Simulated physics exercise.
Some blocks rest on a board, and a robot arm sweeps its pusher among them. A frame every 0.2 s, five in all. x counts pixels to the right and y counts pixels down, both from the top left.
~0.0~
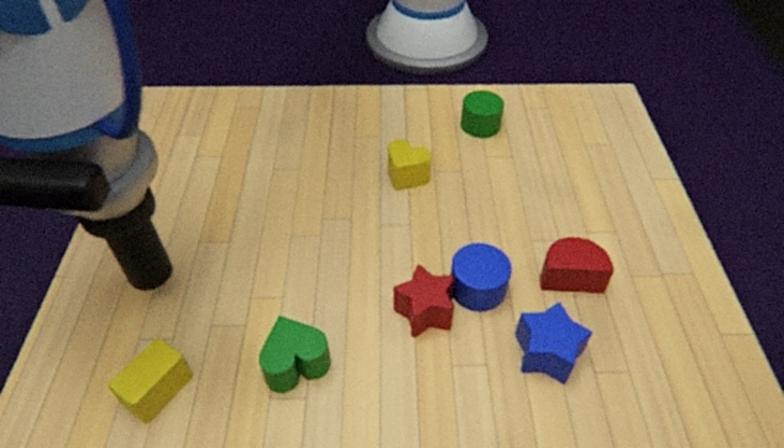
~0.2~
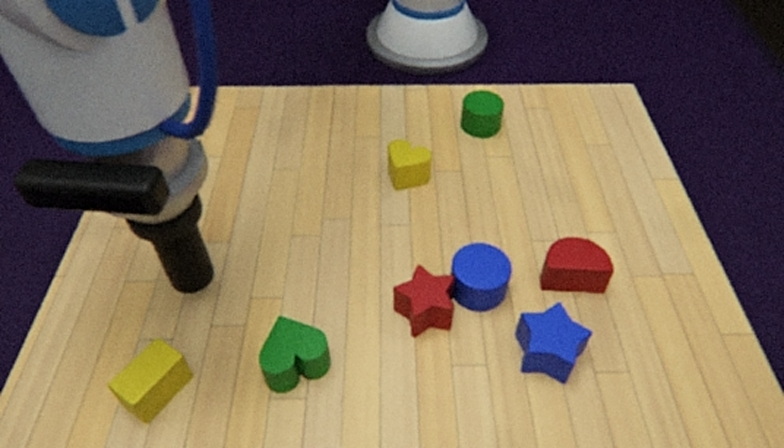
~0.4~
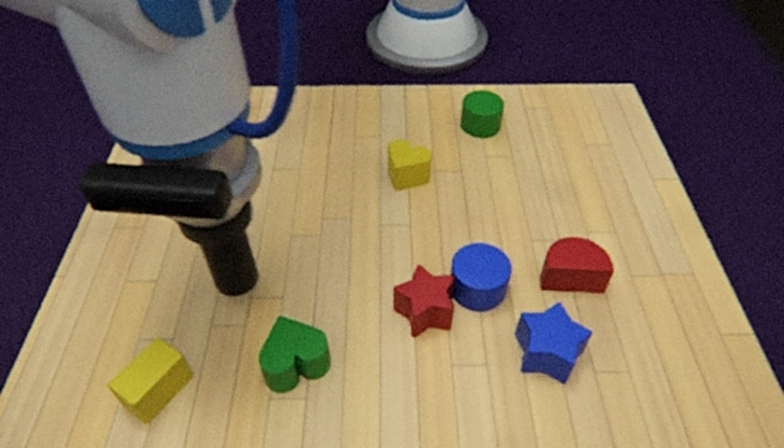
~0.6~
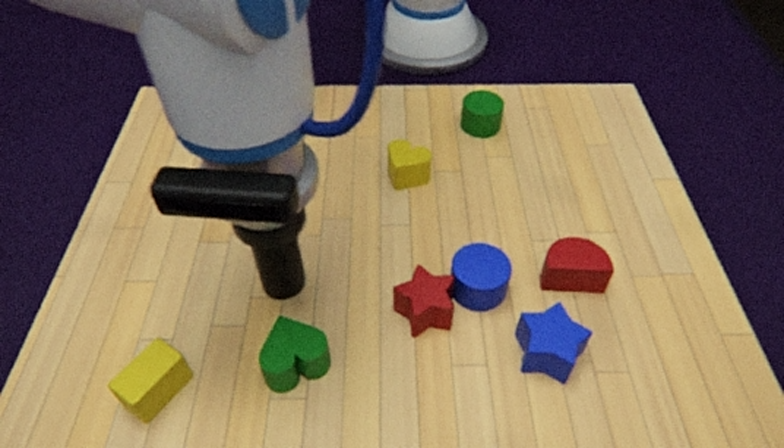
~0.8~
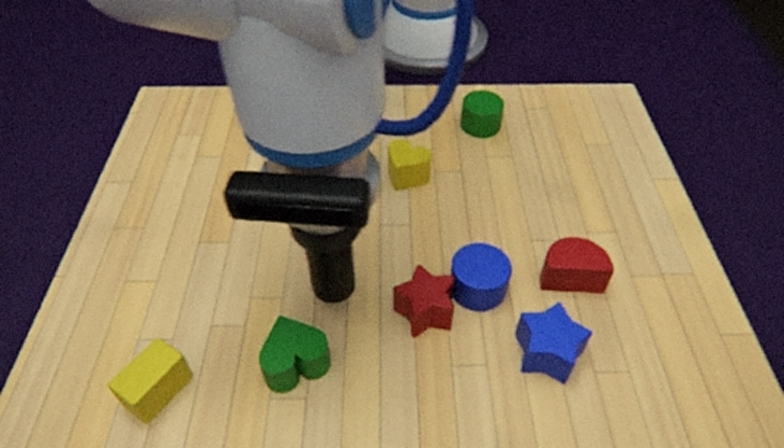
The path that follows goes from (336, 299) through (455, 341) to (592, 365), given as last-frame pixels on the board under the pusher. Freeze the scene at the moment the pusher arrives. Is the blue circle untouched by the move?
My answer is no.
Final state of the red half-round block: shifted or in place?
Its place stays the same.
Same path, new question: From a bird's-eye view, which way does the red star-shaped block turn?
Looking from above, the answer is counterclockwise.
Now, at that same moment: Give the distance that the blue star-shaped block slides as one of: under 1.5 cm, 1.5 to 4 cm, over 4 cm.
Over 4 cm.
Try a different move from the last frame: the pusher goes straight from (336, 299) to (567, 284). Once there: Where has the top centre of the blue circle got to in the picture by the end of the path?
Final place: (629, 276).
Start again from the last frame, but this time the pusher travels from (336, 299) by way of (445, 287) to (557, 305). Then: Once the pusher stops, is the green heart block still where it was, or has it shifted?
It's unmoved.
What follows on the original path. One third of the way, pusher at (414, 316); red star-shaped block at (471, 302); blue circle at (502, 261).
Two thirds of the way, pusher at (504, 336); red star-shaped block at (543, 297), turned 60° anticlockwise; blue circle at (505, 259); blue star-shaped block at (604, 328), turned 70° clockwise.
At the end, pusher at (598, 352); green heart block in place; red star-shaped block at (566, 297), turned 130° anticlockwise; blue circle at (505, 259); blue star-shaped block at (653, 322), turned 90° clockwise; red half-round block in place.
